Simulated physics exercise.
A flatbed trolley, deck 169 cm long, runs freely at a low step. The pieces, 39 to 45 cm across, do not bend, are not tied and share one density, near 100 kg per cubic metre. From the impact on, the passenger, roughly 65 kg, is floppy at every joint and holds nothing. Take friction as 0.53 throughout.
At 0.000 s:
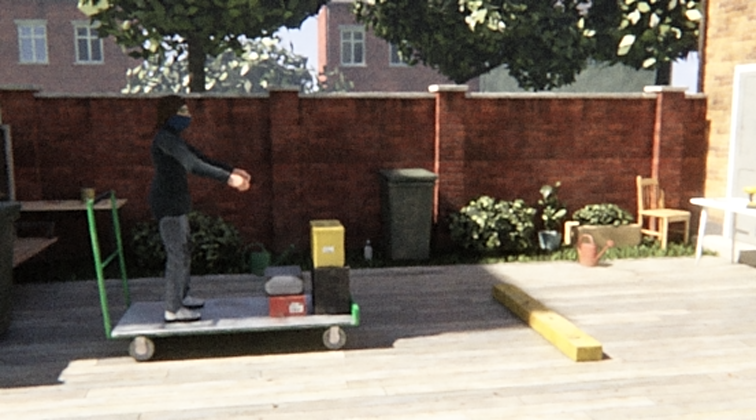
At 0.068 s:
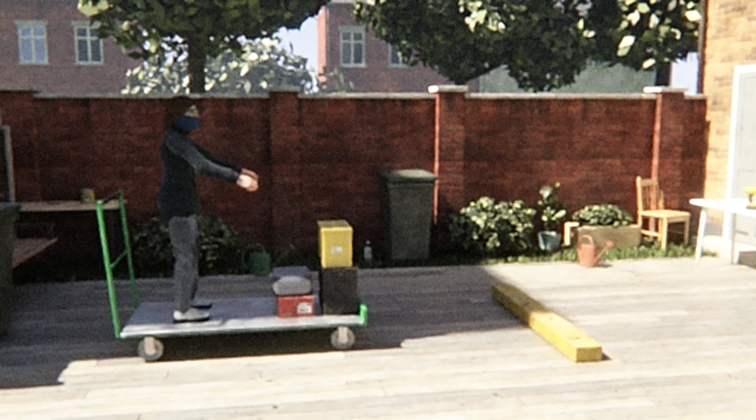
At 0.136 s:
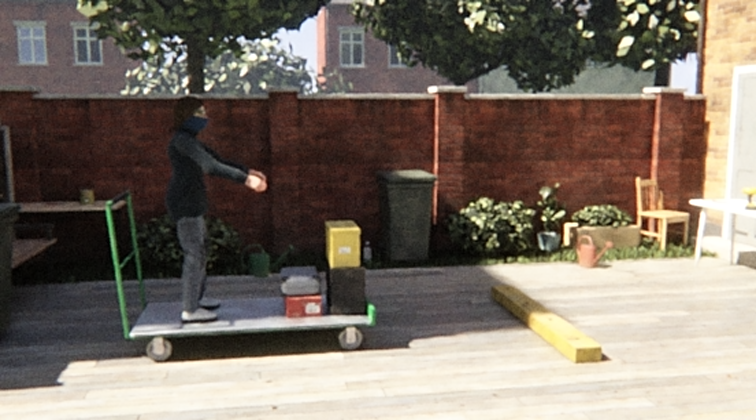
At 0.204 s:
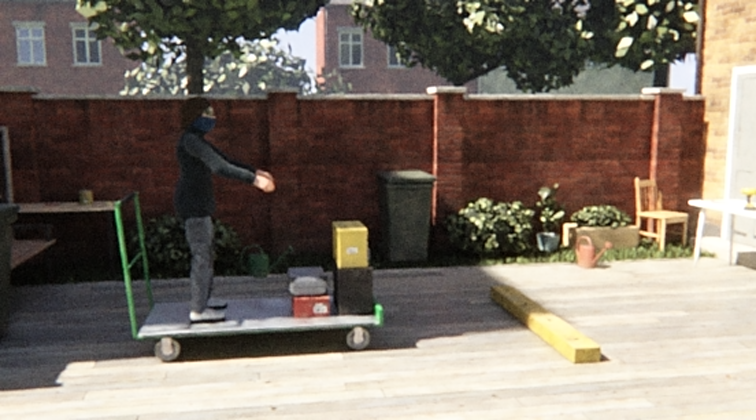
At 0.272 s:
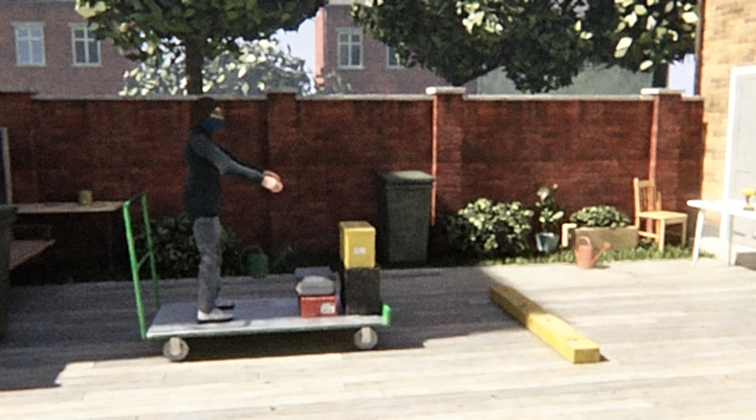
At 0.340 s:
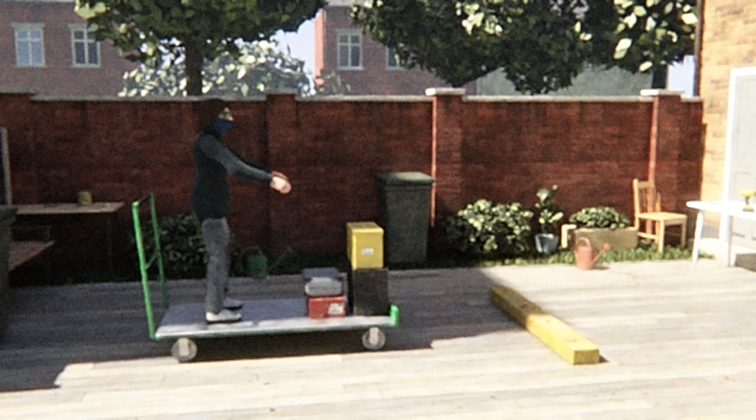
The footage shows a masked person in dark clothes standing on a flatbed trolley with arms held out forward, as the trolley rolls slowly rightward across a sunny yard, carrying stacked yellow and black boxes beside a red case.
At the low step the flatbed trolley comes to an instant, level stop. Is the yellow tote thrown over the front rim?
In the end the yellow tote remains on the deck.
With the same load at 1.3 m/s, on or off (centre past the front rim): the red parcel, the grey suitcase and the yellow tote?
In that case red on, grey on, yellow off.
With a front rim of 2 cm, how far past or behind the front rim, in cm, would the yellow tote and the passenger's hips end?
In that case yellow 10 behind, hips 110 behind.
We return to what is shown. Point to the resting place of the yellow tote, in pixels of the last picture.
At about (524, 240).
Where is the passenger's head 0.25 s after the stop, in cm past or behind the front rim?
Some 100 cm behind it.
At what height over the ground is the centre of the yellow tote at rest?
About 75 cm.
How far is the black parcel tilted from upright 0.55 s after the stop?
Roughly 0° from upright.
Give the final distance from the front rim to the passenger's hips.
About 110 cm behind the rim.
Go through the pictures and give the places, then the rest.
The first picture shows yellow tote (327, 243), black parcel (330, 284), rim corner (357, 321); 0 cm covered, 154 to go.
The second picture shows yellow tote (335, 244), black parcel (337, 285), rim corner (365, 321); 6 cm covered, 147 to go.
The third picture shows yellow tote (342, 244), black parcel (345, 285), rim corner (373, 321); 13 cm covered, 141 to go.
The fourth picture shows yellow tote (349, 244), black parcel (352, 285), rim corner (381, 321); 19 cm covered, 135 to go.
The fifth picture shows yellow tote (357, 244), black parcel (359, 285), rim corner (389, 321); 25 cm covered, 129 to go.
The sixth picture shows yellow tote (364, 245), black parcel (367, 286), rim corner (397, 322); 32 cm covered, 122 to go. Speed about 0.9 m/s.
The wheels strike at 1.66 s.
After 2.21 s the yellow tote is 11 cm behind the rim, tilted 0°, near (523, 240) in the last picture's view.
After 2.66 s the yellow tote is 11 cm behind the rim, tilted 0°, near (524, 240) in the last picture's view.
At rest, 3.1 s, nothing is past the rim; behind it, black parcel, yellow tote, grey suitcase, red parcel and the passenger's hips.
